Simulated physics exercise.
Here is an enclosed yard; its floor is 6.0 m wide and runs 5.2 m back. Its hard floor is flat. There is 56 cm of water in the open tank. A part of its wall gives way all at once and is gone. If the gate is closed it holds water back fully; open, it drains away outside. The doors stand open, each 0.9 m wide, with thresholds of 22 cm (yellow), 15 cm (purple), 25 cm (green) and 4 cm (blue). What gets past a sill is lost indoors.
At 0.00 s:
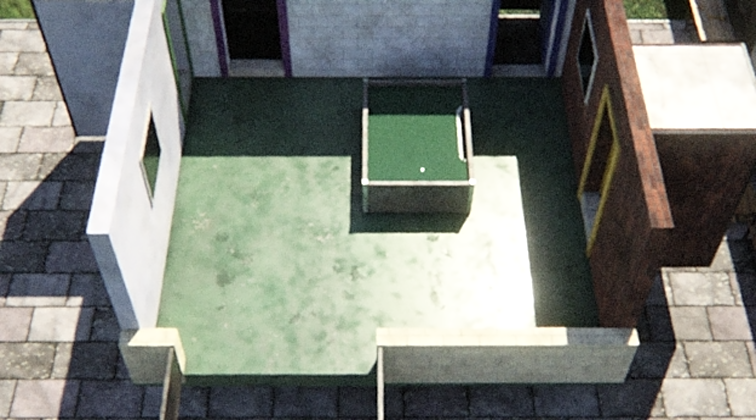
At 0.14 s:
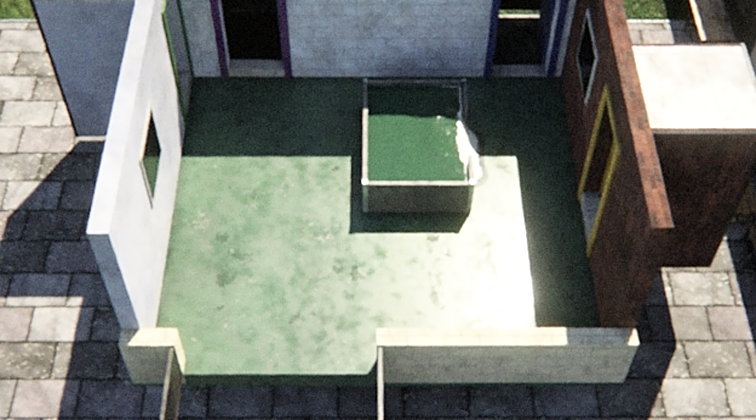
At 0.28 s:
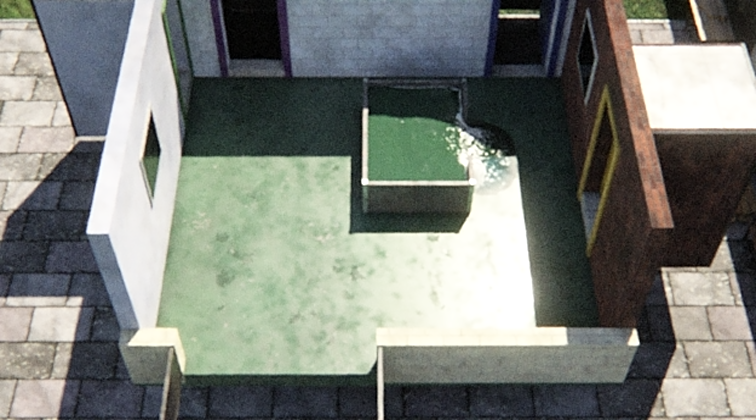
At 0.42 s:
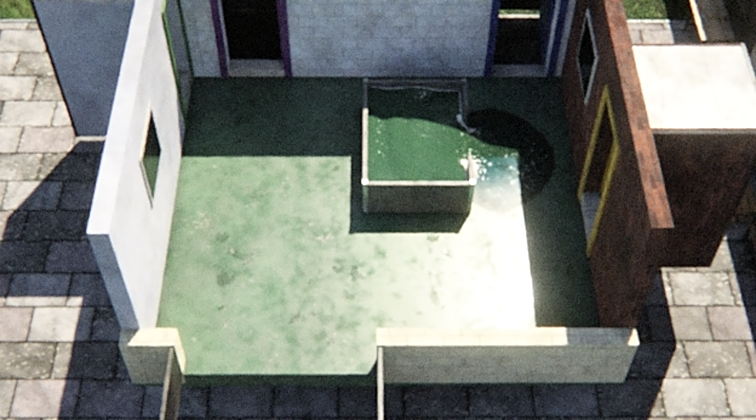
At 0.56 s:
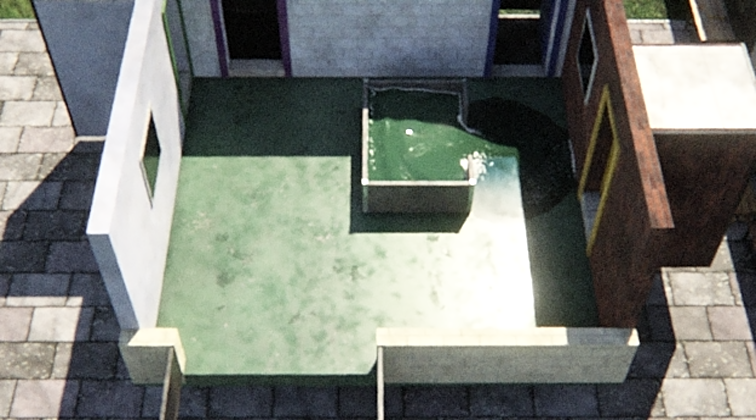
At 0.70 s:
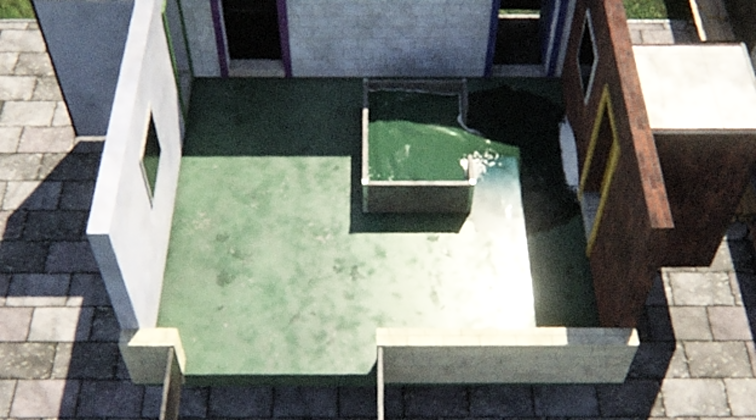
An open tank in a green-floored yard loses its right side and water pours out rightward.
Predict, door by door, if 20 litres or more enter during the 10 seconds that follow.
Within that time: At the yellow door it does not reach the limit; at the purple door it stays under the limit; at the green door it does not reach the limit; at the blue door it passes the limit.
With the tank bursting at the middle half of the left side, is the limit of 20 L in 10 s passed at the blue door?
Then: Blue not over.
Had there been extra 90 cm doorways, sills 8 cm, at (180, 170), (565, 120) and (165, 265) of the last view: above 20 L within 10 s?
In turn: Not over, above, under.
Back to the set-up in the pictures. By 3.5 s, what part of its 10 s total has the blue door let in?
About 50 per cent.
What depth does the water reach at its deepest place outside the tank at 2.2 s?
Roughly 28 cm.
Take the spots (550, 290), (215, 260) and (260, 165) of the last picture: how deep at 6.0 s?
About 5, 2 and 0 cm.
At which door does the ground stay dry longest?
It is the green one.
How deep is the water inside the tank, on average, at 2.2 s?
About 28 cm.
After 1.4 s water covers 15 % of the floor and is deepest (34 cm) near (562, 159); yellow door 19 cm at the sill, 0 L in, purple door not reached, green door not reached, blue door 10 cm at the sill, 1 L in.
After 2.2 s water covers 20 % of the floor and is deepest (28 cm) near (551, 83); yellow door 16 cm at the sill, 0 L in, purple door not reached, green door not reached, blue door 18 cm at the sill, 58 L in.
After 3.5 s water covers 35 % of the floor and is deepest (20 cm) near (562, 159); yellow door 12 cm at the sill, 0 L in, purple door not reached, green door not reached, blue door 15 cm at the sill, 165 L in.
After 6.0 s water covers 70 % of the floor and is deepest (12 cm) near (564, 168); yellow door 8 cm at the sill, 0 L in, purple door 3 cm at the sill, 0 L in, green door 7 cm at the sill, 0 L in, blue door 11 cm at the sill, 275 L in.
After 10.0 s water covers 90 % of the floor and is deepest (7 cm) near (184, 142); yellow door 4 cm at the sill, 0 L in, purple door 3 cm at the sill, 0 L in, green door 5 cm at the sill, 0 L in, blue door 6 cm at the sill, 327 L in.
